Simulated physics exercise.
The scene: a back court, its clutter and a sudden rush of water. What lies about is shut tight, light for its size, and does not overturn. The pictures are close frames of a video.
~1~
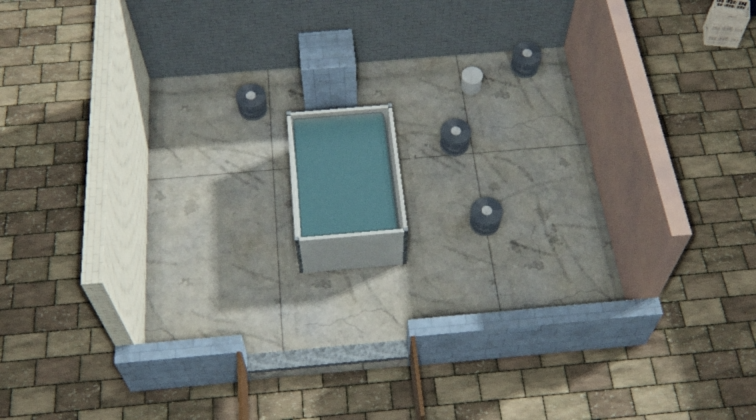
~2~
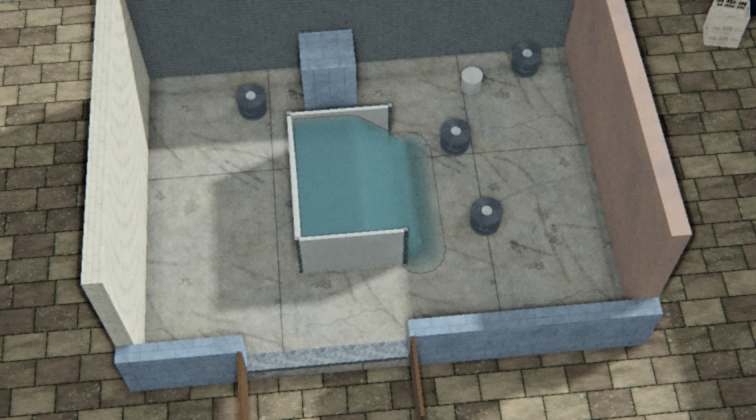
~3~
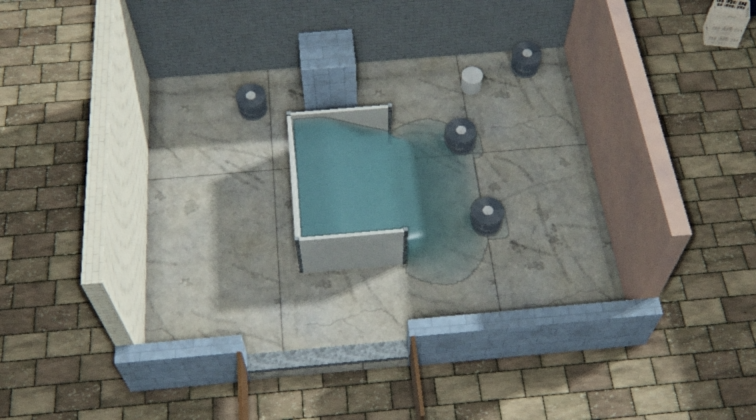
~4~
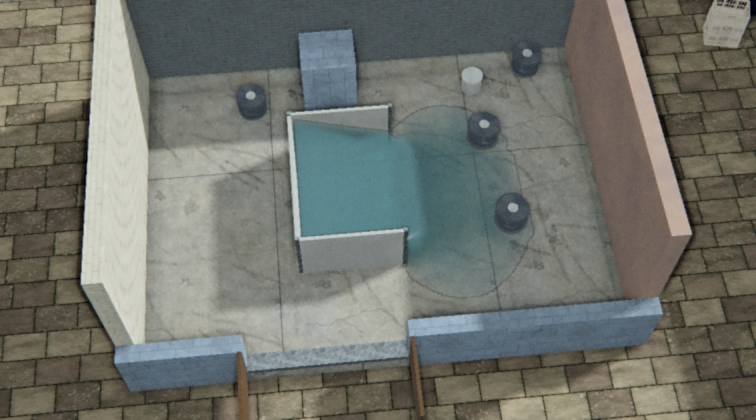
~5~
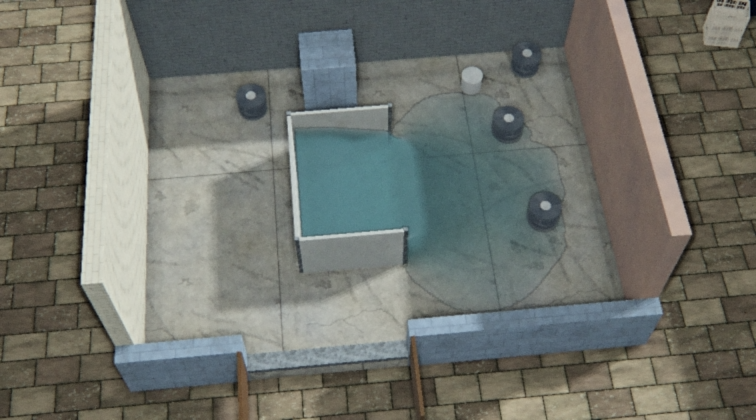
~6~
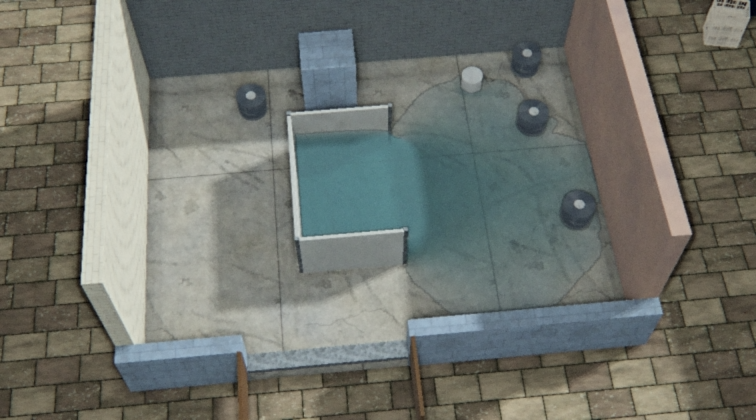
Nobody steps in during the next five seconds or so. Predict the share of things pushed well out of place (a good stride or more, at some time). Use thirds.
It is two thirds or more.
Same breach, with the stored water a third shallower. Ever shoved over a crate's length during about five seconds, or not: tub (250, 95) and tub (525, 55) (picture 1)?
In turn: Under that, moved that far.
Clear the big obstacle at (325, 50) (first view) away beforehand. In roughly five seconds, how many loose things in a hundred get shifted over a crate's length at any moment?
About 100 per cent.
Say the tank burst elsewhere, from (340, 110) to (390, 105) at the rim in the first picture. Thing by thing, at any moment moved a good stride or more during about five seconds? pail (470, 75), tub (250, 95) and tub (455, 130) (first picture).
In that order: Moved that far, yes, never so far.
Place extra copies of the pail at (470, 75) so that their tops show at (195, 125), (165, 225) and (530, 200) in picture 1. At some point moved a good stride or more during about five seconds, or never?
In that order: No, under that, swept aside.
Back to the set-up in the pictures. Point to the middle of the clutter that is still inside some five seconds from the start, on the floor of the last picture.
Close to (378, 151).
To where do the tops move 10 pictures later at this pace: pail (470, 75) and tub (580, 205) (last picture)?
Close to (502, 60) and (603, 254).
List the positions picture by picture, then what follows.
The first frame shows a tub at (487, 211) rests on the ground; a tub at (456, 131), on the bottom; 0 of 5 have shifted.
The second frame shows a tub at (487, 211) rests on the ground; a tub at (456, 131), on the bottom; 0 of 5 have shifted.
The third frame shows a tub at (488, 211) rests on the ground; a tub at (461, 130) rests on the ground, close to its start; 1 of 5 have shifted.
The fourth frame shows a tub at (513, 208) rests on the ground, a stride from its start; a tub at (484, 124) rests on the ground, a stride from its start; 2 of 5 have shifted.
The fifth frame shows a tub at (546, 206) rests on the ground, a stride from its start; a tub at (509, 118) rests on the ground, a stride from its start; 2 of 5 have shifted.
The sixth frame shows a tub at (579, 204), on the bottom, a stride from its start; a tub at (534, 112), on the bottom, a stride from its start; 2 of 5 have shifted.
A moment on, 2 of 5 are well off their spots; 2 afloat.
Next, 2 of 5 are well off their spots; 4 afloat.
Later, 3 of 5 are well off their spots; 4 afloat.
In the end, 4 of 5 are well off their spots, and 4 have been at some point; 5 afloat.
